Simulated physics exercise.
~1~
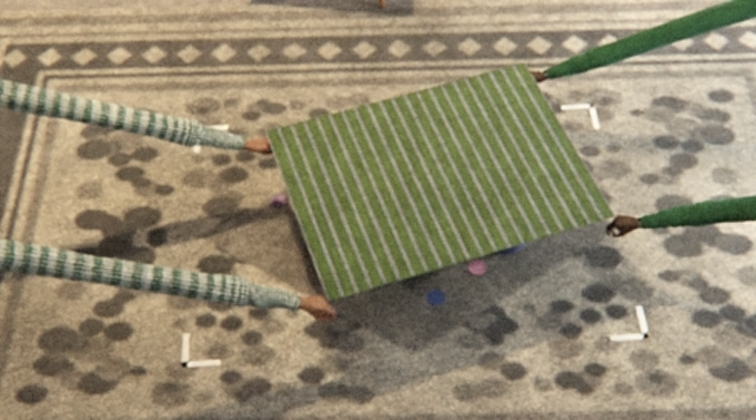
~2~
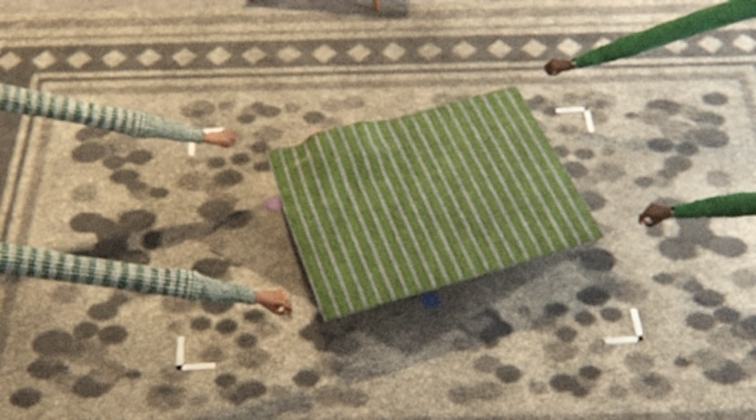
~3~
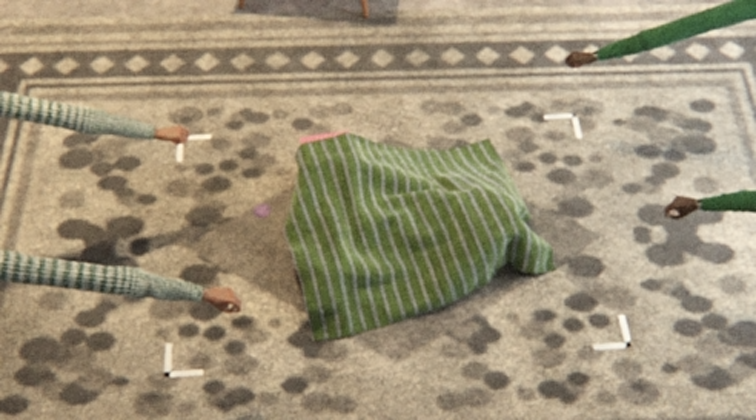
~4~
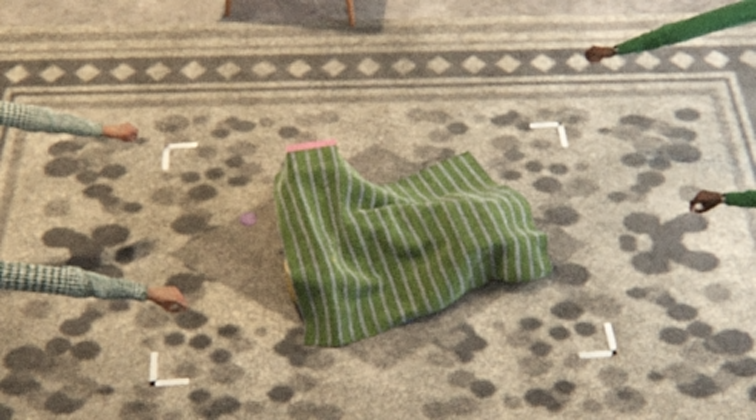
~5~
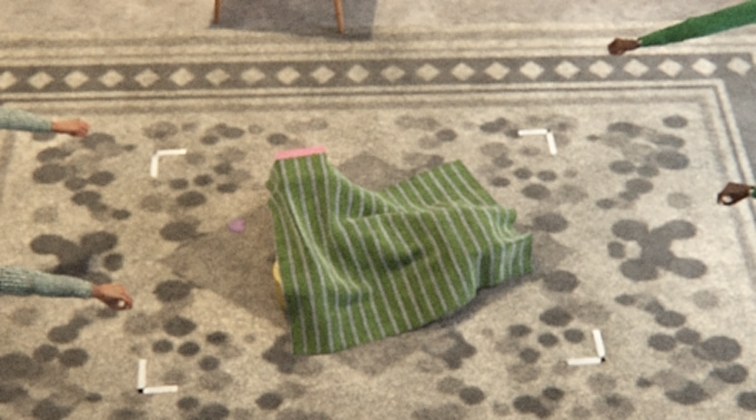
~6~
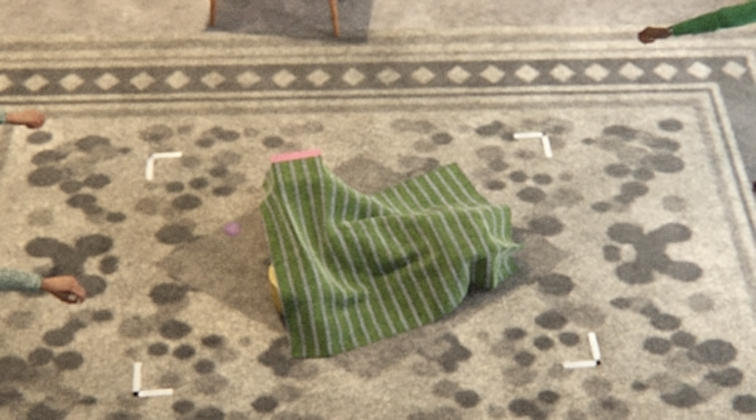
A patterned living-room carpet with dark blotches and white corner marks is seen from above. Two arms in pale striped sleeves on the left and two in green sleeves on the right hold a green striped sheet level, with small pink and blue discs showing near its lower edge. The hands let go and draw back as the sheet drops, covering both discs. It sags and folds over upright things hidden beneath, while the view pans slightly right. It ends draped in a rumpled, raised heap, a pink edge showing at its upper left and a purple coaster uncovered to the left.
